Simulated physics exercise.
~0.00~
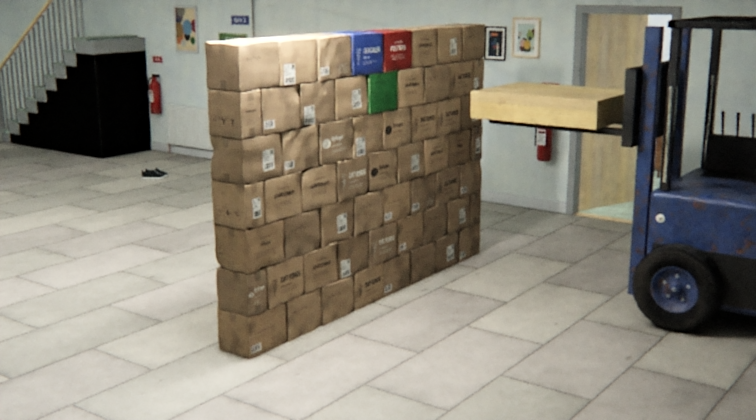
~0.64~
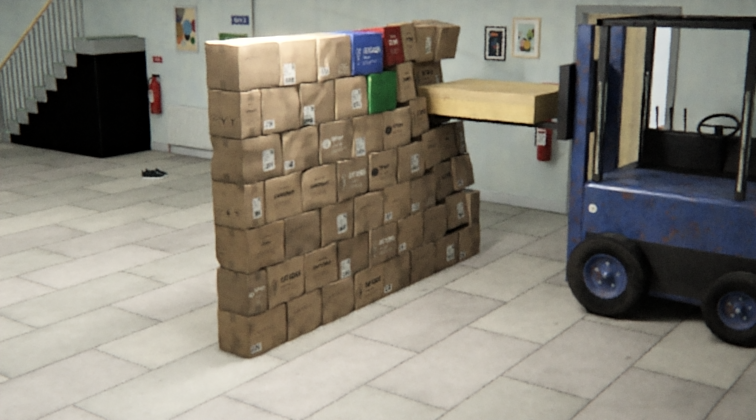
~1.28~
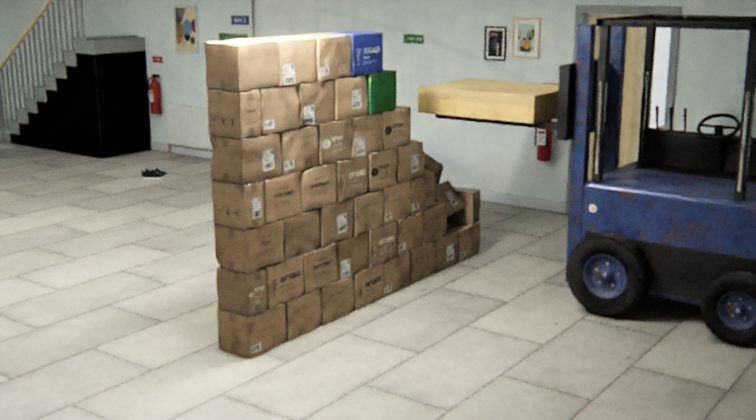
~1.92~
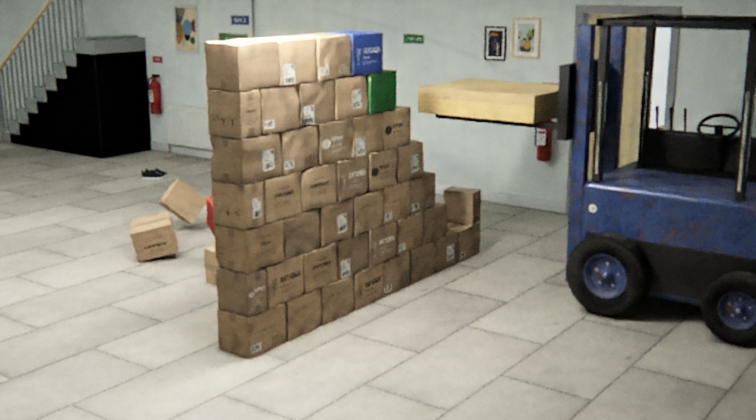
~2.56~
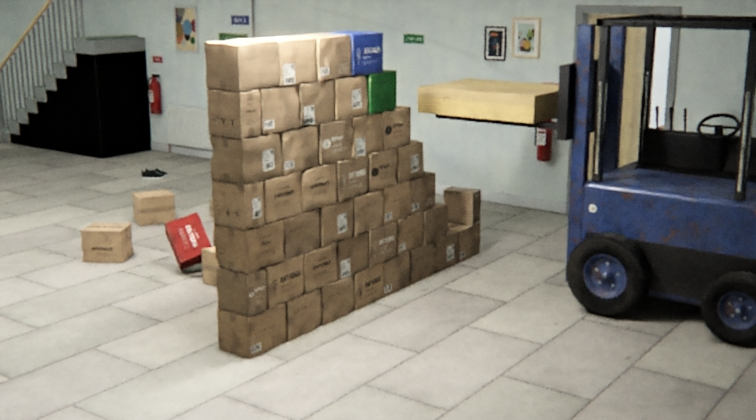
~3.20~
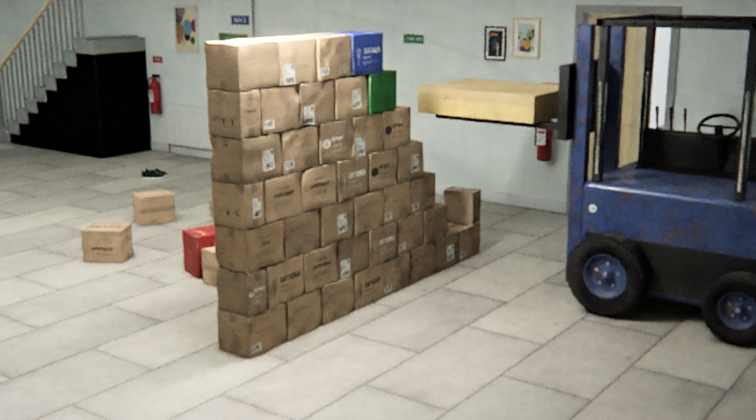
In a warehouse, a forklift knocks down a carton wall's right end, leaving steps.
